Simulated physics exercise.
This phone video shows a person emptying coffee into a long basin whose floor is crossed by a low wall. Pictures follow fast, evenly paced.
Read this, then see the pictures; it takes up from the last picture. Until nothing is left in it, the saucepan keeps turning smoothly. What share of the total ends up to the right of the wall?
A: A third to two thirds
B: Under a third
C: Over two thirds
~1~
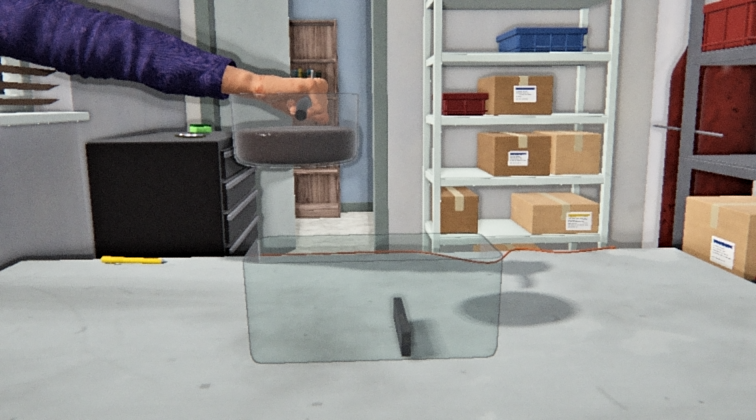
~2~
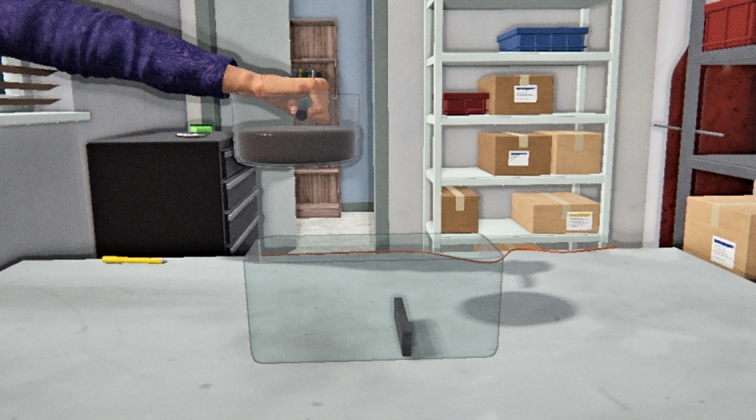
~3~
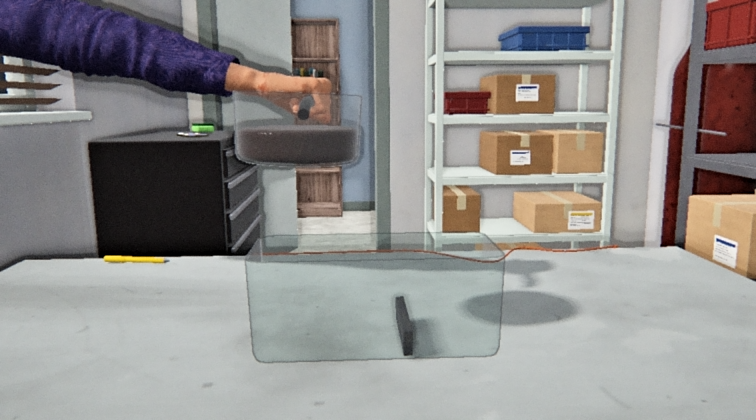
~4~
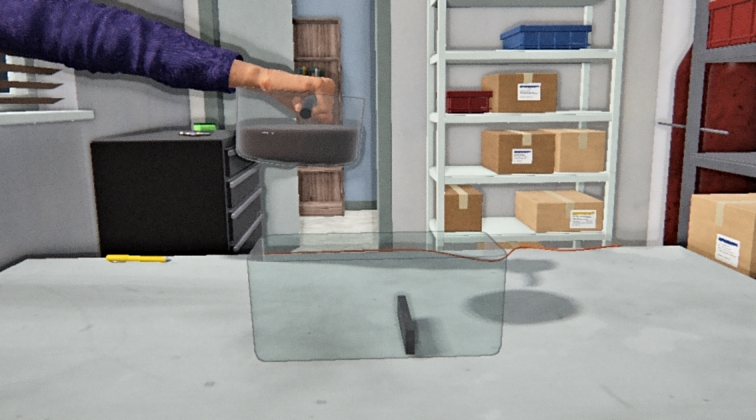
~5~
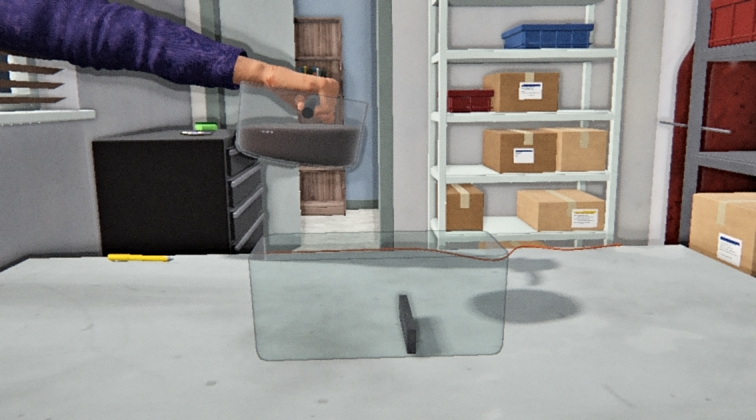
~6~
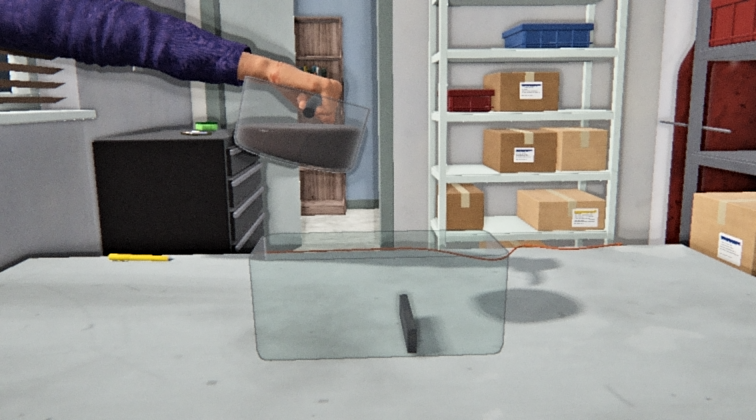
Option A: A third to two thirds.
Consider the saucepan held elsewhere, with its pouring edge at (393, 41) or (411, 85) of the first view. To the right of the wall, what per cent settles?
The first start yields 75 per cent, the second 75 per cent.
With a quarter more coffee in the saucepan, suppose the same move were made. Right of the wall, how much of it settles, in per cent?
It comes to near 50 per cent.
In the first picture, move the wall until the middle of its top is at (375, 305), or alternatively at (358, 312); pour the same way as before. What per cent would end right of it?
Well, it's close to 70 per cent for the first one, then 90 per cent for the other.
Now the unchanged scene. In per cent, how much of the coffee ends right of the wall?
45 %.
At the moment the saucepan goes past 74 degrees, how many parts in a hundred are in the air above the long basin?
Roughly 30 percent.
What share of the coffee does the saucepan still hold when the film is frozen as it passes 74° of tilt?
Close to 65 parts in a hundred remain.
A moment on, the saucepan is tipped part way and 63 per cent is still to pour, 3 is left of the wall and 4 right of it.
Next, the saucepan is tipped right over and 9 per cent is still to pour, 37 is left of the wall and 42 right of it.
Then the saucepan is tipped right over and 0 per cent is still to pour, 56 is left of the wall and 43 right of it.
Later the saucepan is tipped right over and 0 per cent is still to pour, 56 is left of the wall and 43 right of it.
Finally, 56 per cent lies left of the wall, 43 right of it and 1 outside.
